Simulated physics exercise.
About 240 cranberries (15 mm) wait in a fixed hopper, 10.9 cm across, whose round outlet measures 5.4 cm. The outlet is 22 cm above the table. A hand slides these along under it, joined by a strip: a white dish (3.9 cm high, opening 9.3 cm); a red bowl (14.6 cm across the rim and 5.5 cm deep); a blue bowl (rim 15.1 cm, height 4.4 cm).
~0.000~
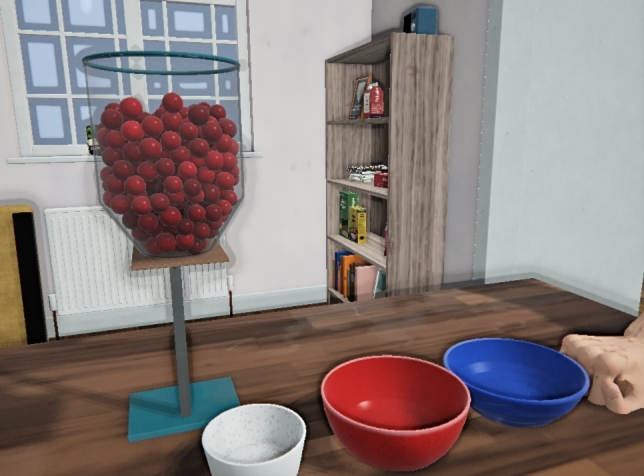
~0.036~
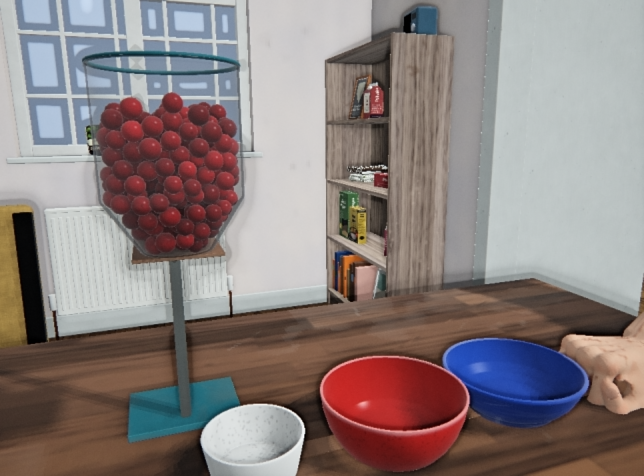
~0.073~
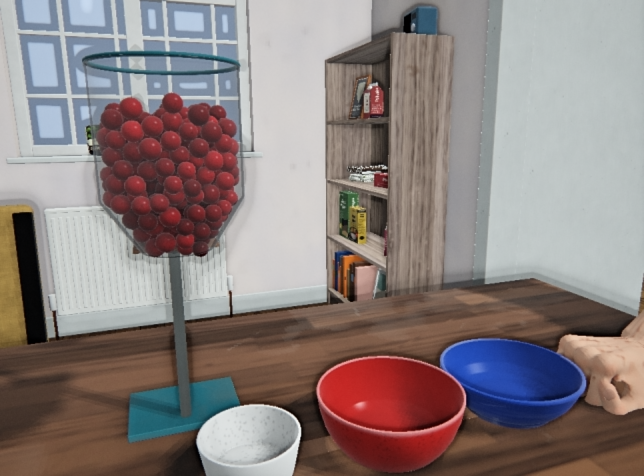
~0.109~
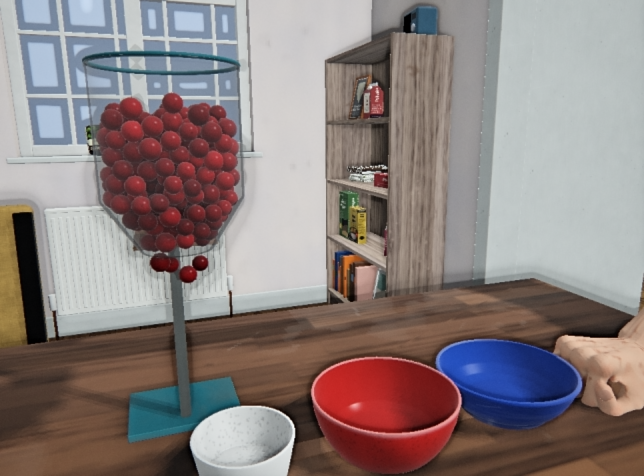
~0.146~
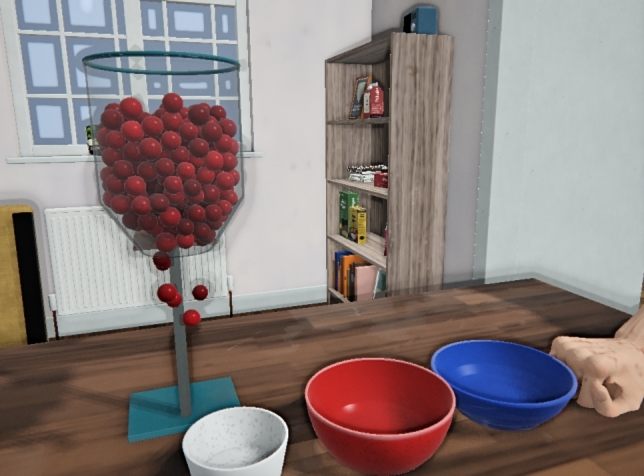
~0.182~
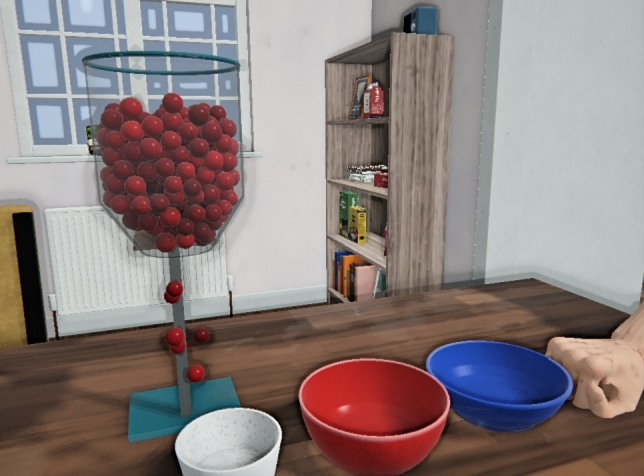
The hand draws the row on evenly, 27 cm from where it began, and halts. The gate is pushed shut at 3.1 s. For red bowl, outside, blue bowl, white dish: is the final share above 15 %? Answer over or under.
Red bowl: Under, outside: Under, blue bowl: Under, white dish: Under.
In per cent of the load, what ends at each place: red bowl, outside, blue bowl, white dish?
Red bowl 0; outside 0; blue bowl 0; white dish 5.
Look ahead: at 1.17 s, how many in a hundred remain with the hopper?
About 95 per cent.
Then, at 0.72 s, hopper 95 %; middle of all pieces on or above the table near (171, 180).
After 1.17 s, hopper 95 %; middle of all pieces on or above the table near (168, 180).
After 1.58 s, hopper 95 %; middle of all pieces on or above the table near (166, 180).
After 1.97 s, hopper 95 %; middle of all pieces on or above the table near (166, 180).
By 3.7 s all is still; white dish 5 %, blue bowl 0 %, red bowl 0 %, hopper 95 %, outside 0 %.
